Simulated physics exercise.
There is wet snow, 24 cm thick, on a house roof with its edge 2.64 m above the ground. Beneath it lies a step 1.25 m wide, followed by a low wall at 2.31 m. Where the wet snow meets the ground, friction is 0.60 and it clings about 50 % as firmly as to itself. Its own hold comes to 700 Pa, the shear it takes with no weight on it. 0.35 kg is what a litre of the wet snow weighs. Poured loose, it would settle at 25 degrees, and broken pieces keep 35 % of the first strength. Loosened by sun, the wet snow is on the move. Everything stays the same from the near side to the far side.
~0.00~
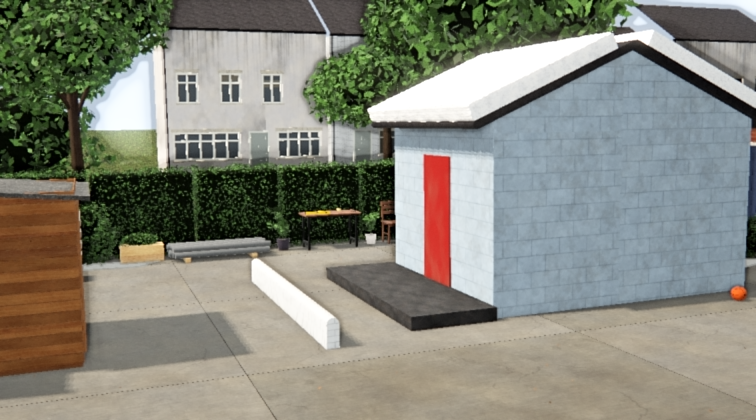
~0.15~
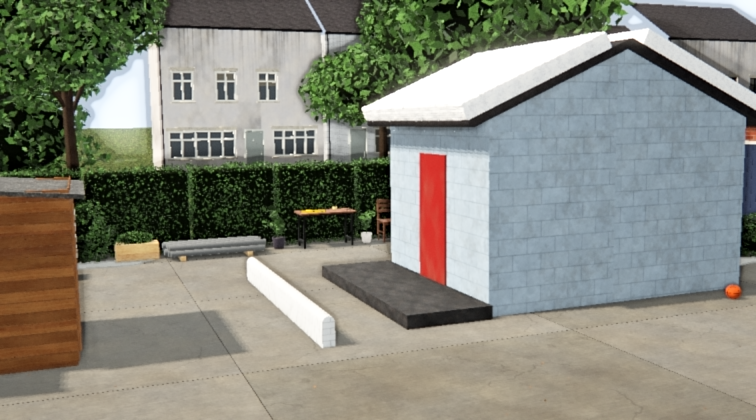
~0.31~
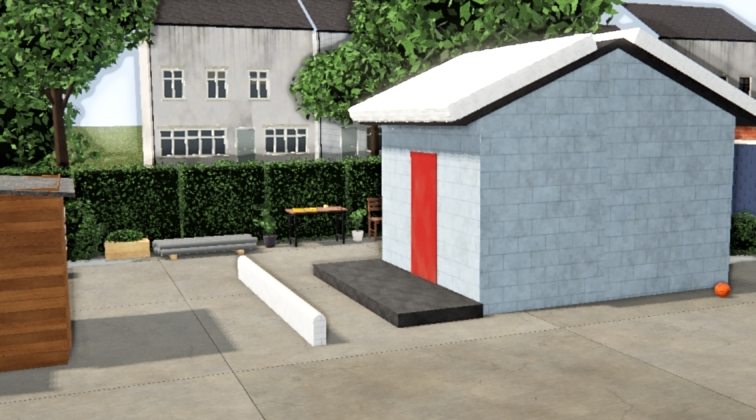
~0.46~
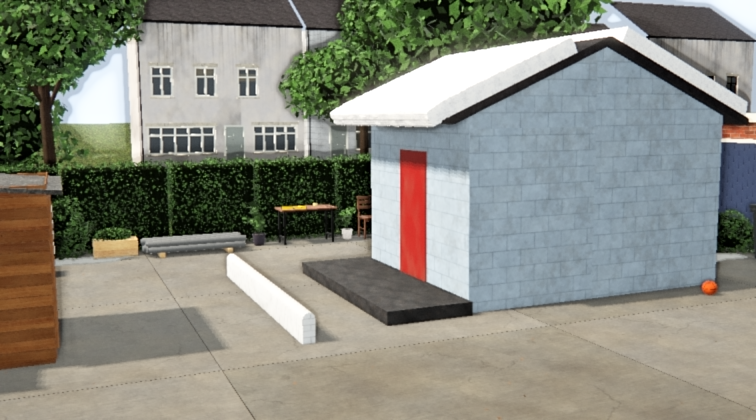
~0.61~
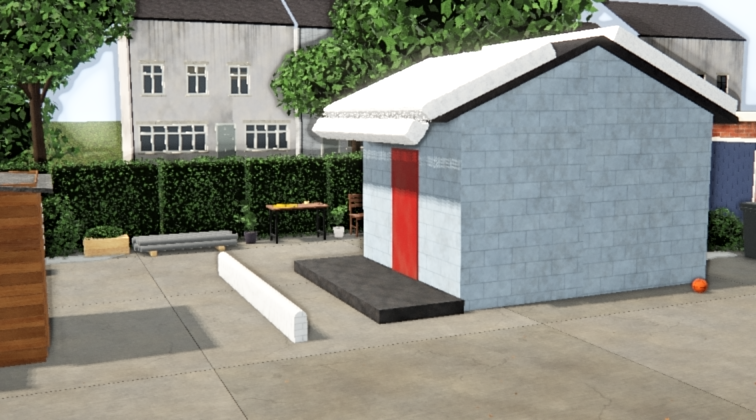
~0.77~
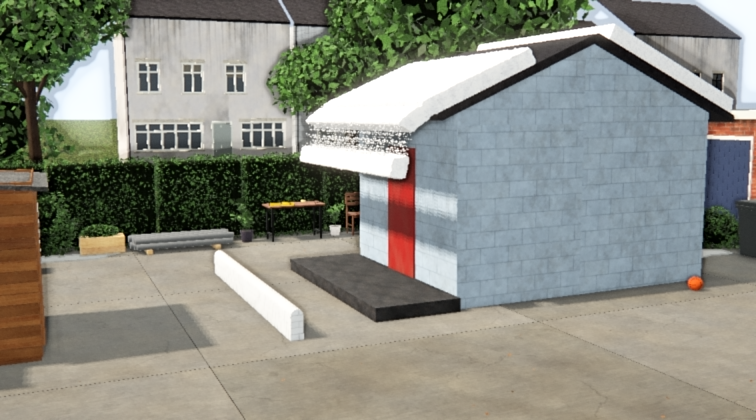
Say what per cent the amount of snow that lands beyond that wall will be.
Roughly 22 out of 100.
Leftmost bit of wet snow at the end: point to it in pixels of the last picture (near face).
It shows up near (97, 357) in the last picture.
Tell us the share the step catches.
I'd estimate close to 1 %.
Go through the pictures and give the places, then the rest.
Front end of the wet snow at (468, 104), 1 % of it past the eaves, in one piece, in the first frame.
Front end of the wet snow at (462, 103), its middle shifted 2.9 cm, 2 % of it past the eaves, in one piece, in the second frame.
Front end of the wet snow at (447, 108), its middle shifted 12 cm, 6 % of it past the eaves, in one piece, in the third frame.
Front end of the wet snow at (427, 114), its middle shifted 28 cm, 12 % of it past the eaves, in one piece, in the fourth frame.
Front end of the wet snow at (406, 133), its middle shifted 51 cm, 21 % of it past the eaves, cracking, in the fifth frame.
Front end of the wet snow at (390, 173), its middle shifted 81 cm, 33 % of it past the eaves, cracking, in the sixth frame.
By 1.17 s, 54 % is still on the roof and 0 % is past the low wall.
By 1.65 s, none is still on the roof and 1 % is past the low wall.
By 2.12 s, none is still on the roof and 22 % is past the low wall.
By 2.60 s, none is still on the roof and 22 % is past the low wall.
By 2.70 s, at the end, none is still on the roof and 22 % is past the low wall.
